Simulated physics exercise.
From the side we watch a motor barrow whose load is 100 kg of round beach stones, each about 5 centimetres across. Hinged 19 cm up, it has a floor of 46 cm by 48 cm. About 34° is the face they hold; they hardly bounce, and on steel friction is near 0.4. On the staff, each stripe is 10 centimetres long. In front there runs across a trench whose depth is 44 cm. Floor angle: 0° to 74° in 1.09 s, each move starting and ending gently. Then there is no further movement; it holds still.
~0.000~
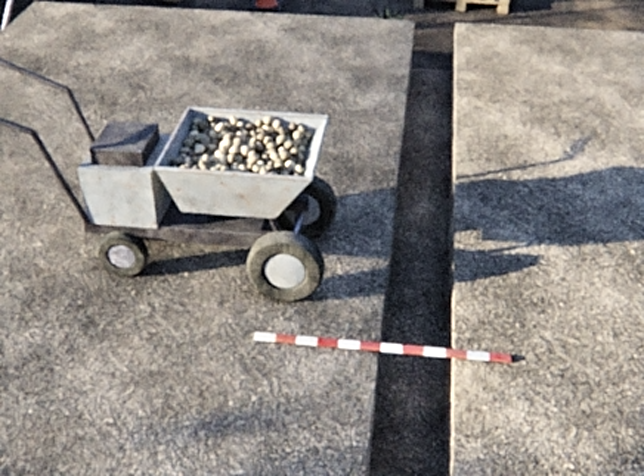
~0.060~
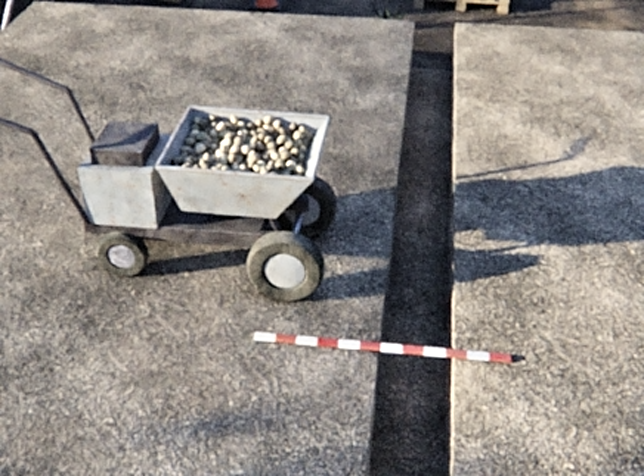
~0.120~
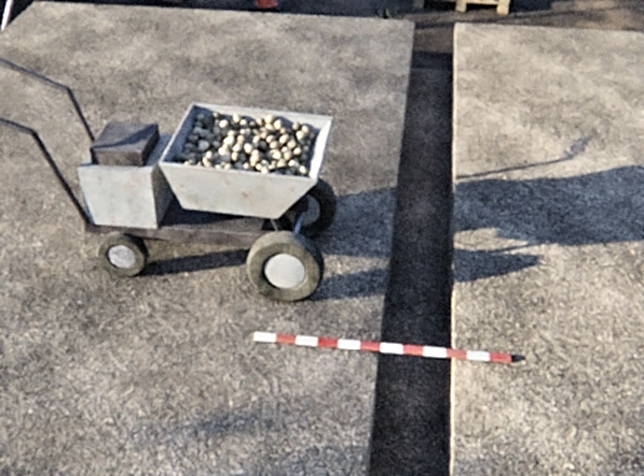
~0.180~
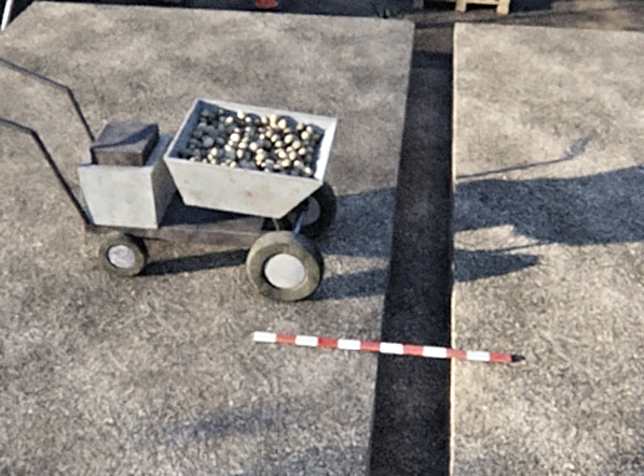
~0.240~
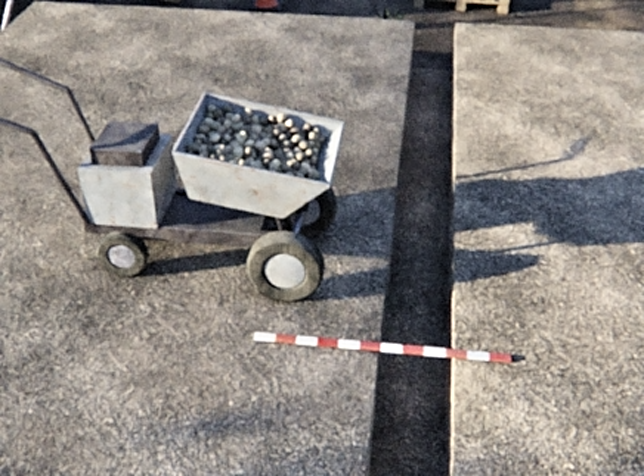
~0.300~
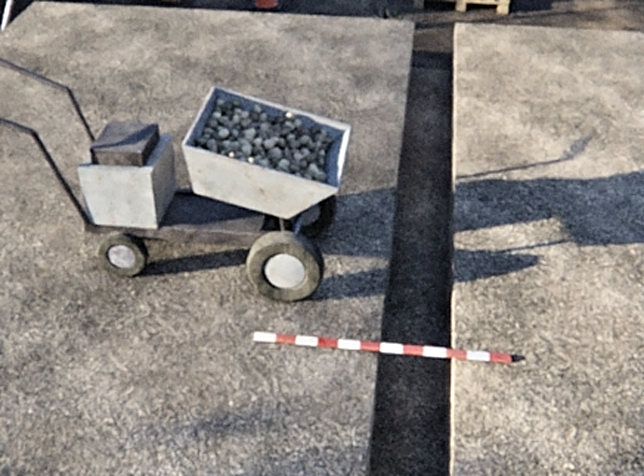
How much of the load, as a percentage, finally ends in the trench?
I would put it at about 81 per cent.
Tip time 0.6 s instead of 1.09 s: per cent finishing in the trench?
It would come to roughly 60 per cent.
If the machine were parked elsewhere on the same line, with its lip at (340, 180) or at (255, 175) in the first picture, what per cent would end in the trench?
About 45 per cent from the first spot, about 85 from the second.
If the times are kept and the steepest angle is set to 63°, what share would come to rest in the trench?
Then about 80 per cent.
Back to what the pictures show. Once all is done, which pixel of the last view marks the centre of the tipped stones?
Around (428, 329).
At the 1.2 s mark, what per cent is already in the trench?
At that moment: Approx. 45 %.
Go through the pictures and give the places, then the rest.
Lip at (311, 179), floor tilted 0°, highest stones at (238, 125), in the first picture.
Lip at (313, 180), floor tilted 1°, highest stones at (235, 122); the stones move at 0.2 m/s on average, in the second picture.
Lip at (316, 181), floor tilted 2°, highest stones at (229, 121); the stones move at 0.3 m/s on average, in the third picture.
The skip is at 5°, its lip at (322, 183); the top of the load is at (226, 118); the stones move at 0.5 m/s on average, in the fourth picture.
The skip is at 9°, its lip at (329, 186); the top of the load is at (220, 117); the stones move at 0.6 m/s on average, in the fifth picture.
The skip is at 14°, its lip at (338, 190); the top of the load is at (223, 113); the stones move at 0.7 m/s on average, in the sixth picture.
After 0.8 s the floor is at 63°; 100 % in the skip; the foremost stones are at (400, 227).
After 1.2 s the floor is at 74°; 47 % in the skip, 43 % in the trench, 10 % past the trench; the foremost stones are at (492, 276).
After 1.5 s the floor is at 74°; 14 % in the skip, 67 % in the trench, 19 % past the trench; the foremost stones are at (591, 299).
After 3.5 s the floor is at 74°; 0 % in the skip, 81 % in the trench, 19 % past the trench; the foremost stones are past the picture's edge.
